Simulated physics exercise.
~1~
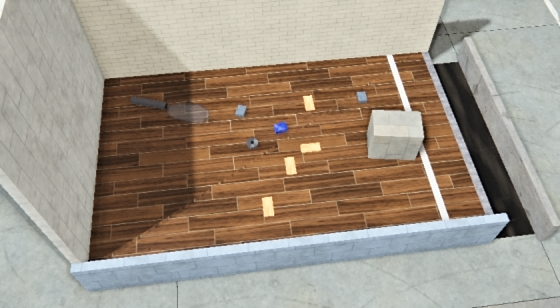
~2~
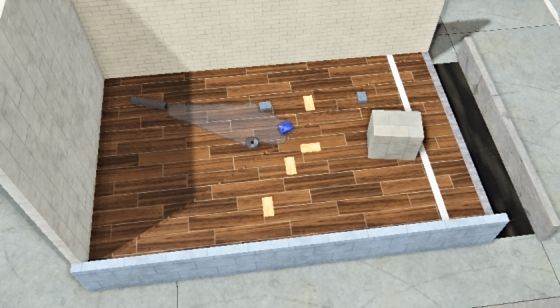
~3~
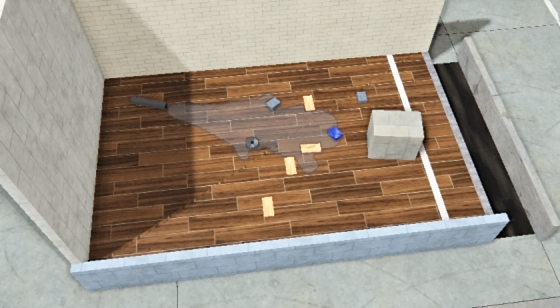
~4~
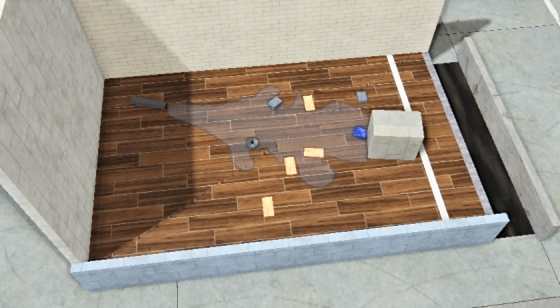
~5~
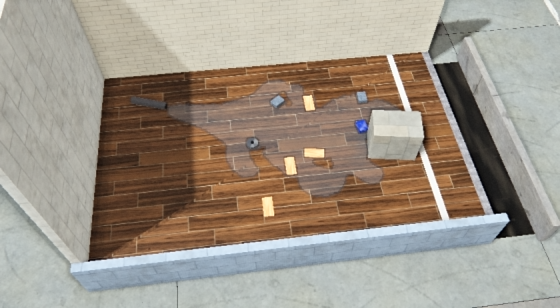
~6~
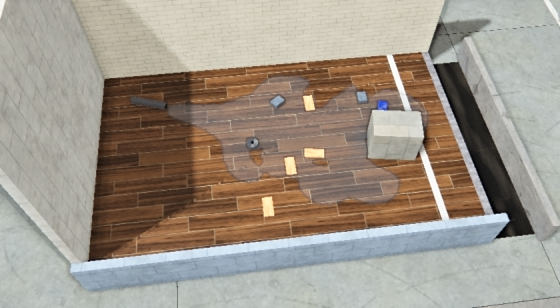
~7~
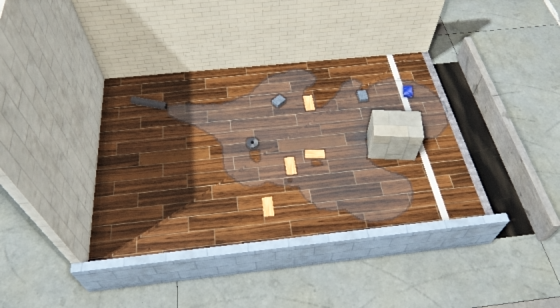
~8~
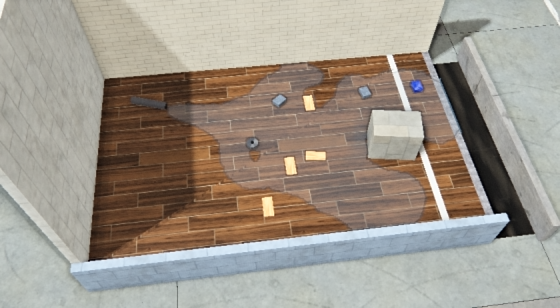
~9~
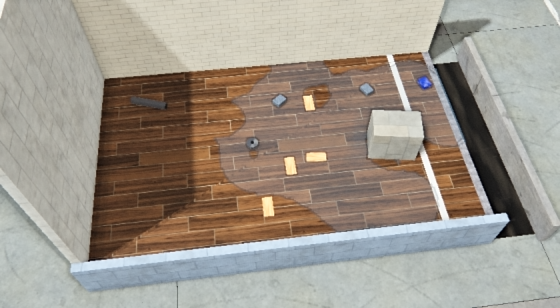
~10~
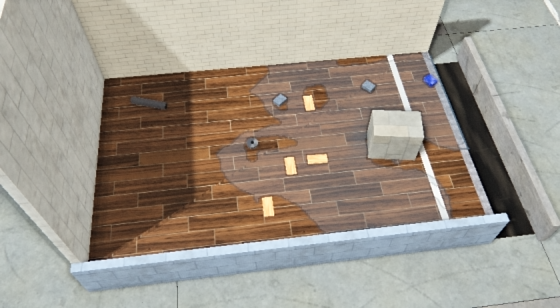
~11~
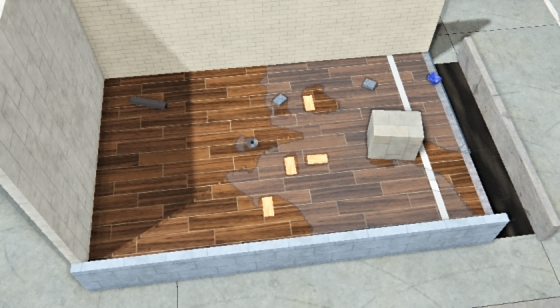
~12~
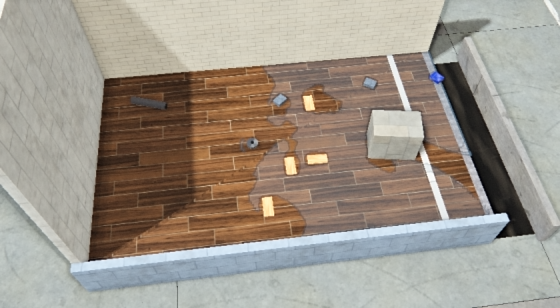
The footage shows water spreading from a hose across a wooden floor, carrying a small blue object rightward, around a pale block and past a white stripe, while other items barely shift; the water then recedes from the left, leaving the blue object at the right edge.
